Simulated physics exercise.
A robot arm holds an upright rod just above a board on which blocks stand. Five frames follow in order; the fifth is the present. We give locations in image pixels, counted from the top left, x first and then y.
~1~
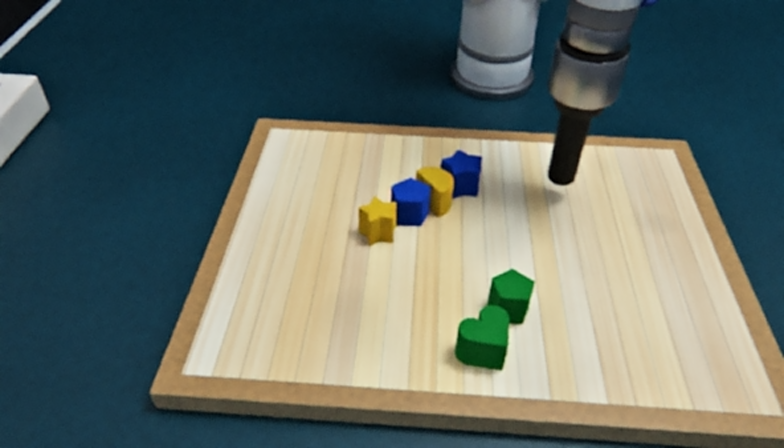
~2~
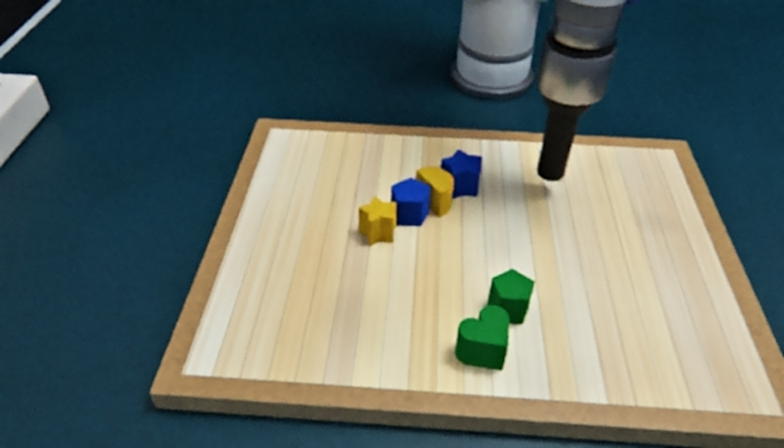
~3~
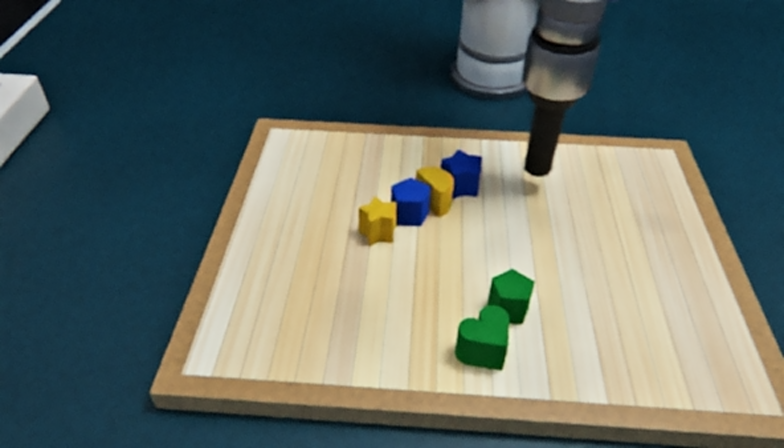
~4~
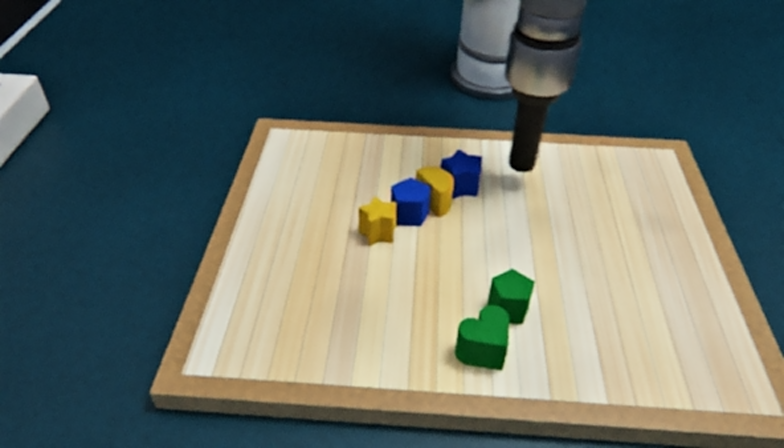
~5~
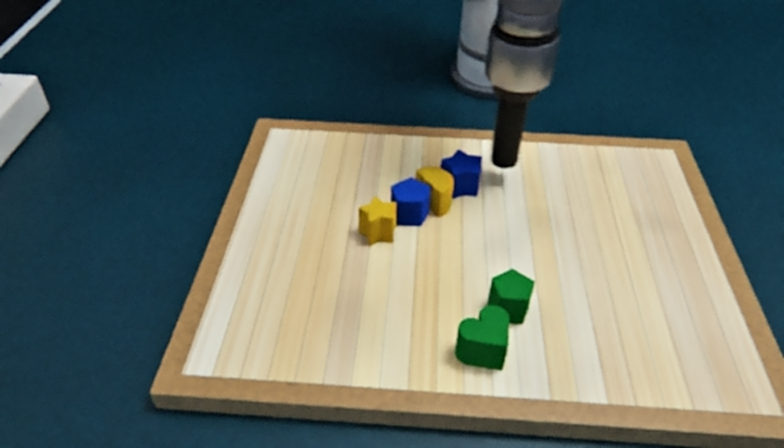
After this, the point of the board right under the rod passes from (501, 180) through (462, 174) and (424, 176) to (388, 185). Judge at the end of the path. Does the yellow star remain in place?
I'd say no.
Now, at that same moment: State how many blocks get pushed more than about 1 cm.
There will be three or more blocks displaced.
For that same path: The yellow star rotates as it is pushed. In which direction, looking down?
Looking down: Clockwise.
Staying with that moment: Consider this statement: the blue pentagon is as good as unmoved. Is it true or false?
False
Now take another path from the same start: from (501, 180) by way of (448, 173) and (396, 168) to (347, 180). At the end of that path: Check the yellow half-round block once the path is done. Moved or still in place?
It is moved from its place.
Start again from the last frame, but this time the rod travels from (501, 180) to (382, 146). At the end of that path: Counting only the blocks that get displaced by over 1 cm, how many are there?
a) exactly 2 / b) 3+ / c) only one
Answer: C.
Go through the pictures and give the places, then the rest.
In the first frame, tip of the rod at (561, 178), middles of tops, yellow star at (378, 209), blue pentagon at (411, 190), yellow half-round block at (437, 177), blue star at (463, 162).
In the second frame, rod at (550, 174), nothing pushed.
In the third frame, rod at (537, 170), nothing pushed.
In the fourth frame, rod at (522, 166), nothing pushed.
In the fifth frame, rod at (504, 162), yellow star at (378, 209), blue pentagon at (411, 190), yellow half-round block at (437, 177), blue star at (463, 162).
The first path, step by step. One third of the way, rod at (463, 156); yellow half-round block at (435, 178), turned 15° anticlockwise; blue star at (441, 160), turned 45° anticlockwise.
Two thirds of the way, rod at (425, 158); yellow star at (372, 216), turned 30° clockwise; blue pentagon at (401, 203), turned 20° anticlockwise; yellow half-round block at (417, 187), turned 35° anticlockwise; blue star at (409, 167), turned 70° anticlockwise.
At the end, rod at (388, 166); yellow star at (368, 220), turned 35° clockwise; blue pentagon at (401, 212), turned 25° anticlockwise; yellow half-round block at (415, 194), turned 45° anticlockwise; blue star at (389, 179), turned 100° anticlockwise.
